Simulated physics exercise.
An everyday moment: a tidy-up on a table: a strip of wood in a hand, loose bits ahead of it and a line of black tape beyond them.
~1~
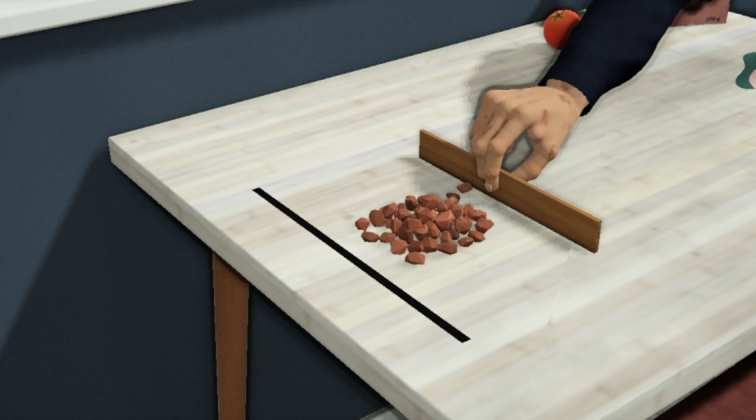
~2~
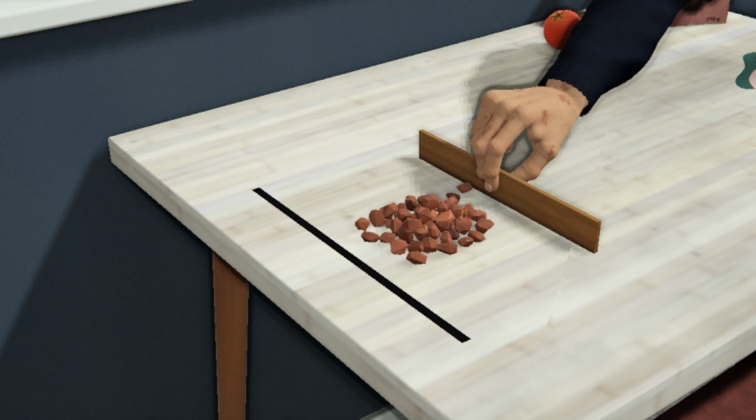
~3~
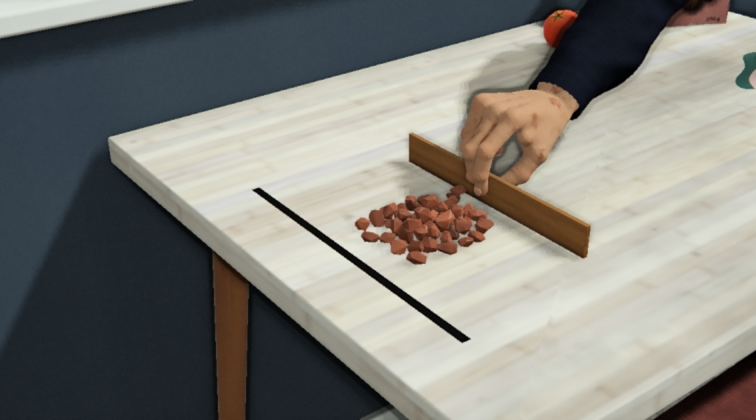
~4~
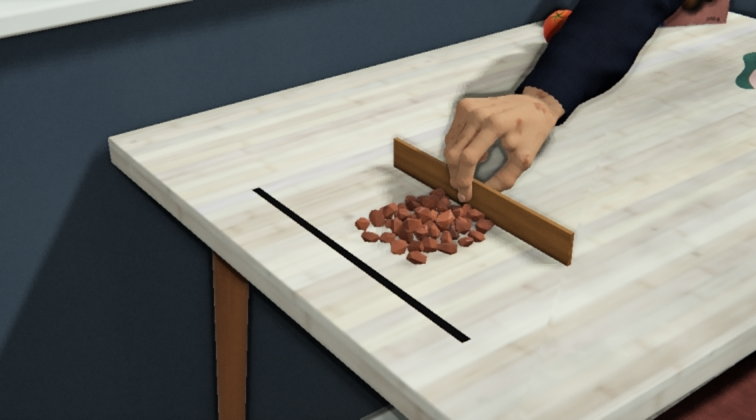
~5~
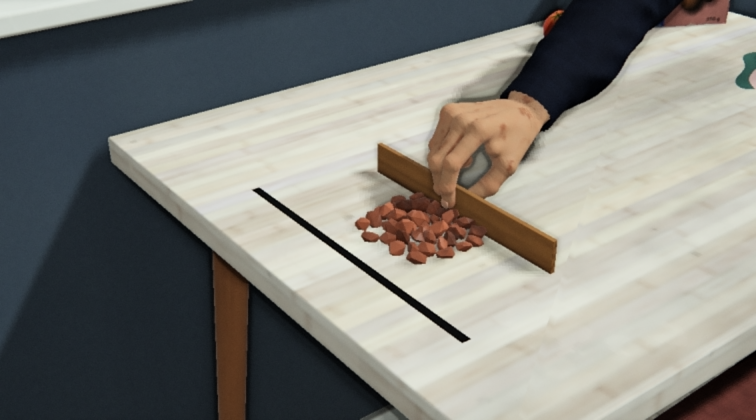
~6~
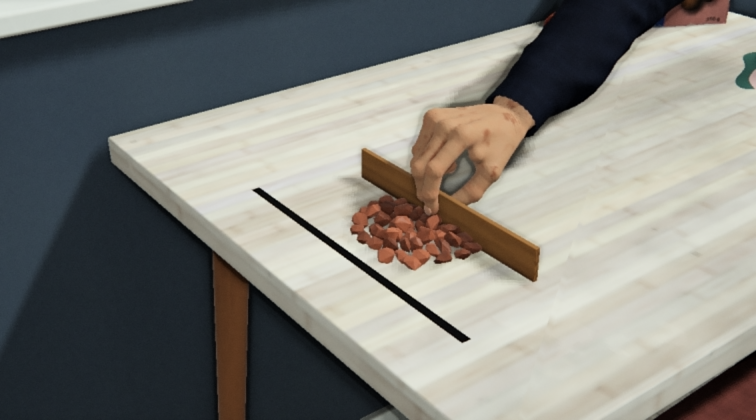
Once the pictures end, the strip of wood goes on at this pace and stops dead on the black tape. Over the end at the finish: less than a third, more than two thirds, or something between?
The floor gets under a third.
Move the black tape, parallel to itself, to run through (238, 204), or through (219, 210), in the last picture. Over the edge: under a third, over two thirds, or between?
One: In the middle band. Two: Beyond two thirds.
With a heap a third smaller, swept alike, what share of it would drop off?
Close to 0 per cent.
Soon after the last picture, strip of wood still moving, near (394, 211); heap all on the table, its front near (315, 254).
A little later, strip of wood stopped at the black tape; heap a small part over the edge.
At rest, strip of wood stopped at the black tape; heap about a quarter over the edge.
